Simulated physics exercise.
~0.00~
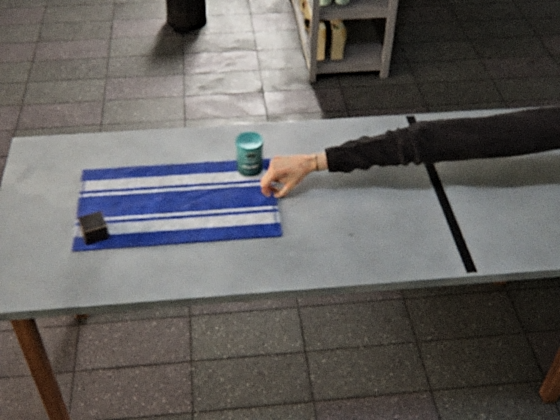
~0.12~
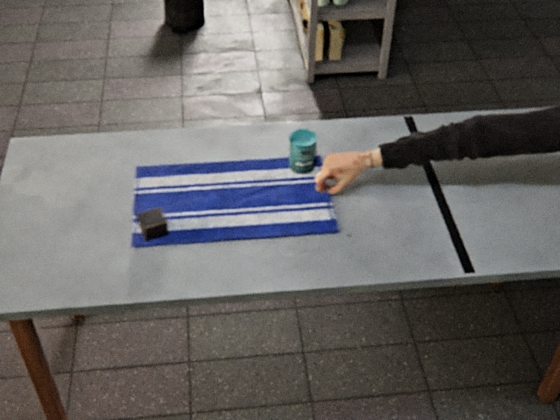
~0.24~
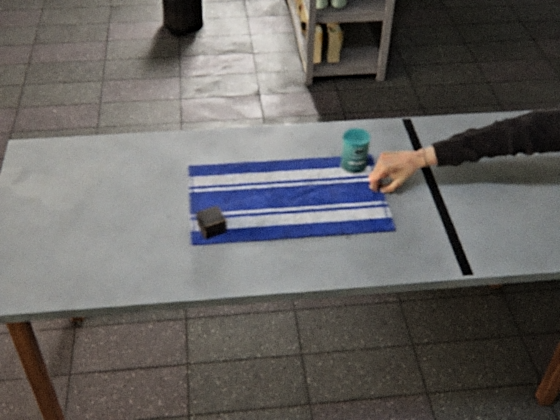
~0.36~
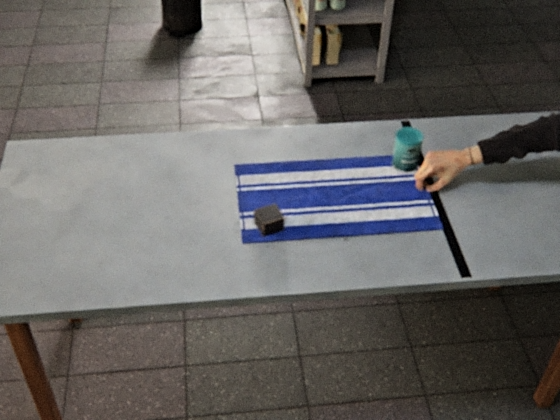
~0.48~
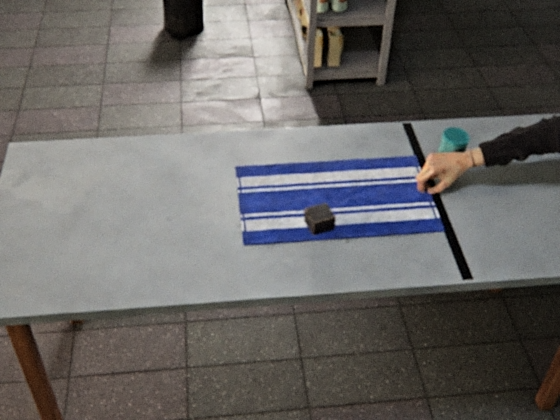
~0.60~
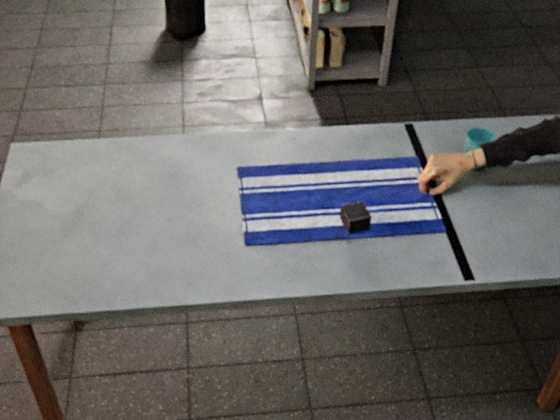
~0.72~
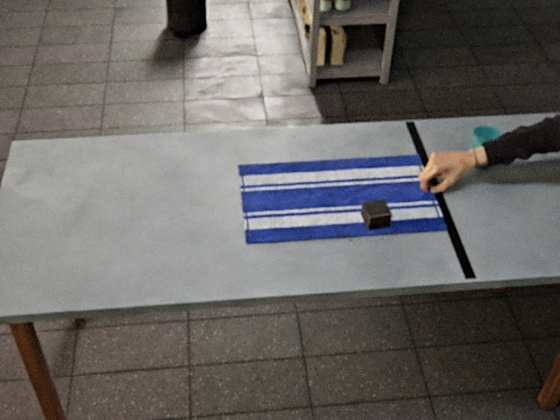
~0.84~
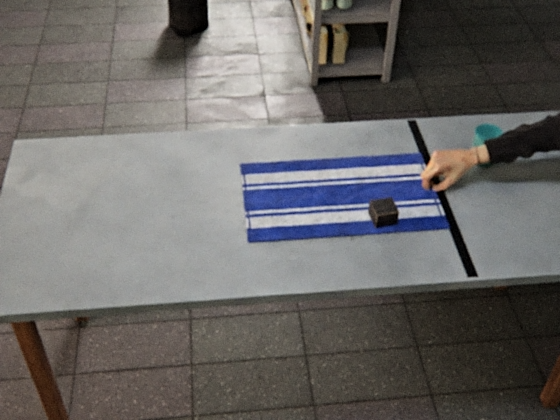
A hand drawing a blue striped towel right to a tape line, turquoise tin sliding off beyond it, black block staying aboard.
